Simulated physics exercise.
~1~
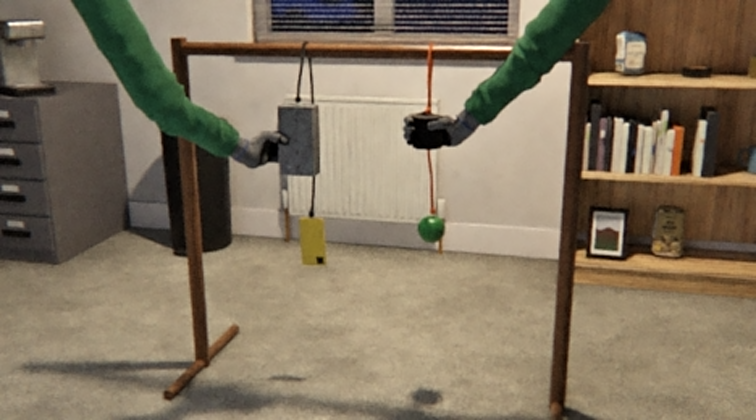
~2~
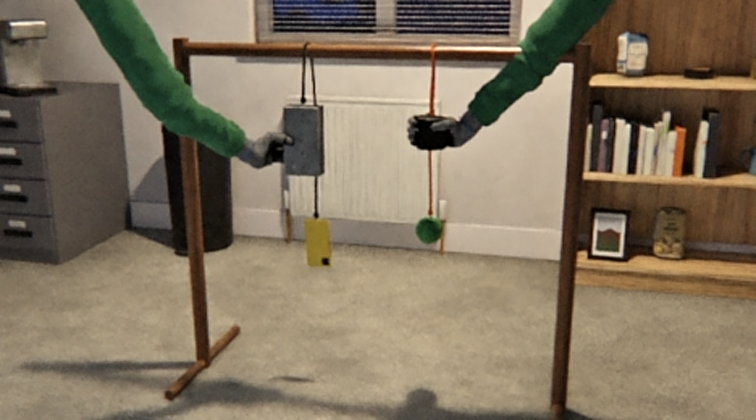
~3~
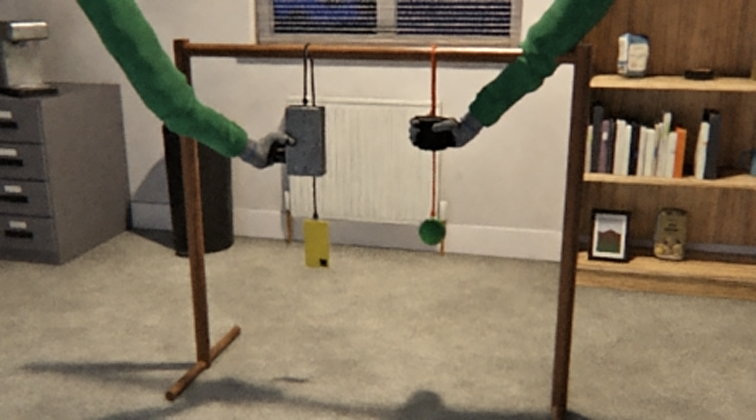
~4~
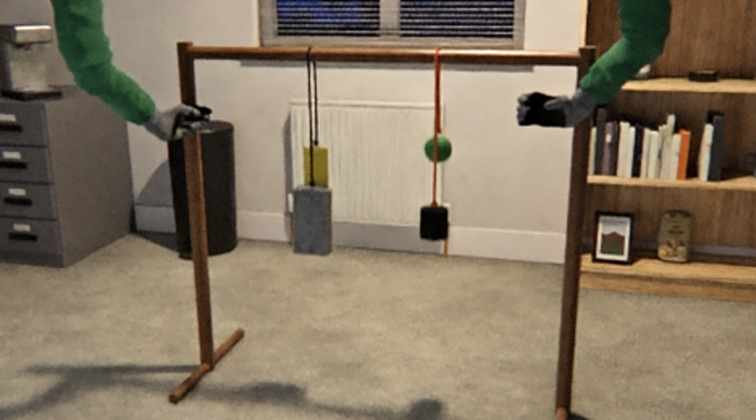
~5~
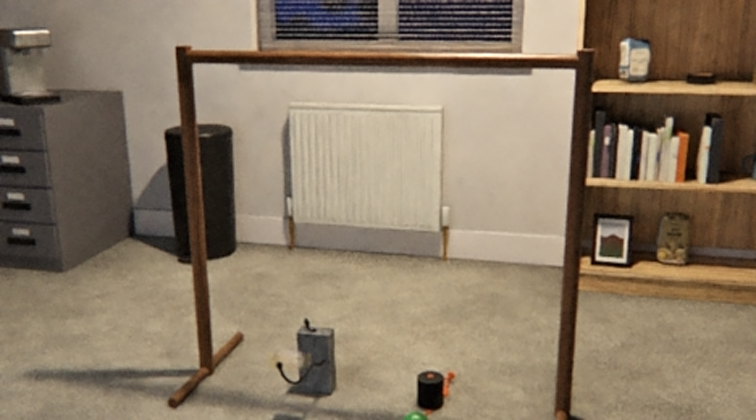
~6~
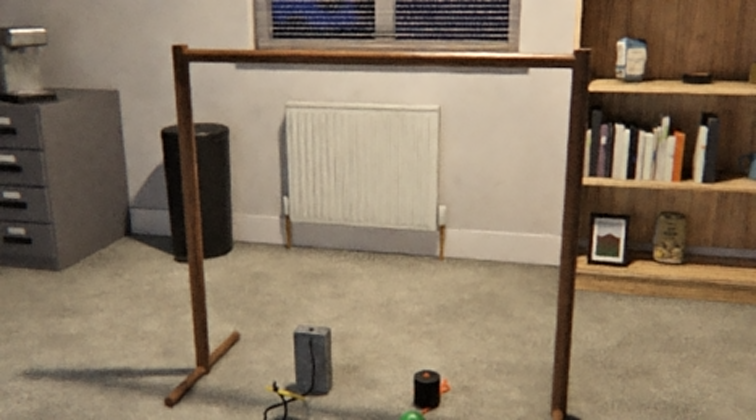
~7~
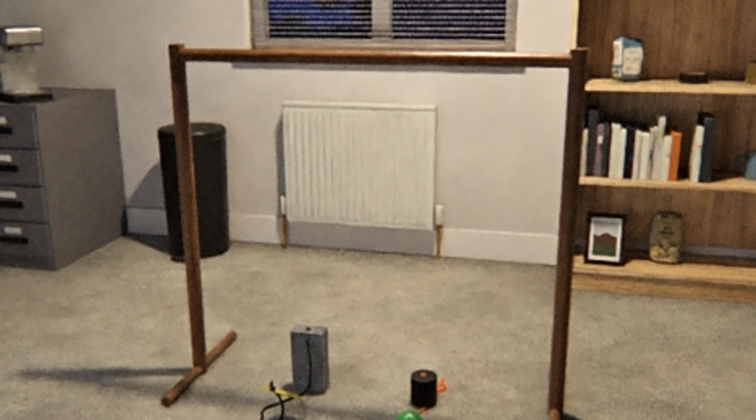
In a room with a shelf and cabinet, green-sleeved arms hold a grey block and a black cylinder, corded over a wooden bar to a yellow phone and green ball; the hands let go, the block and cylinder drop, and everything ends on the carpet.
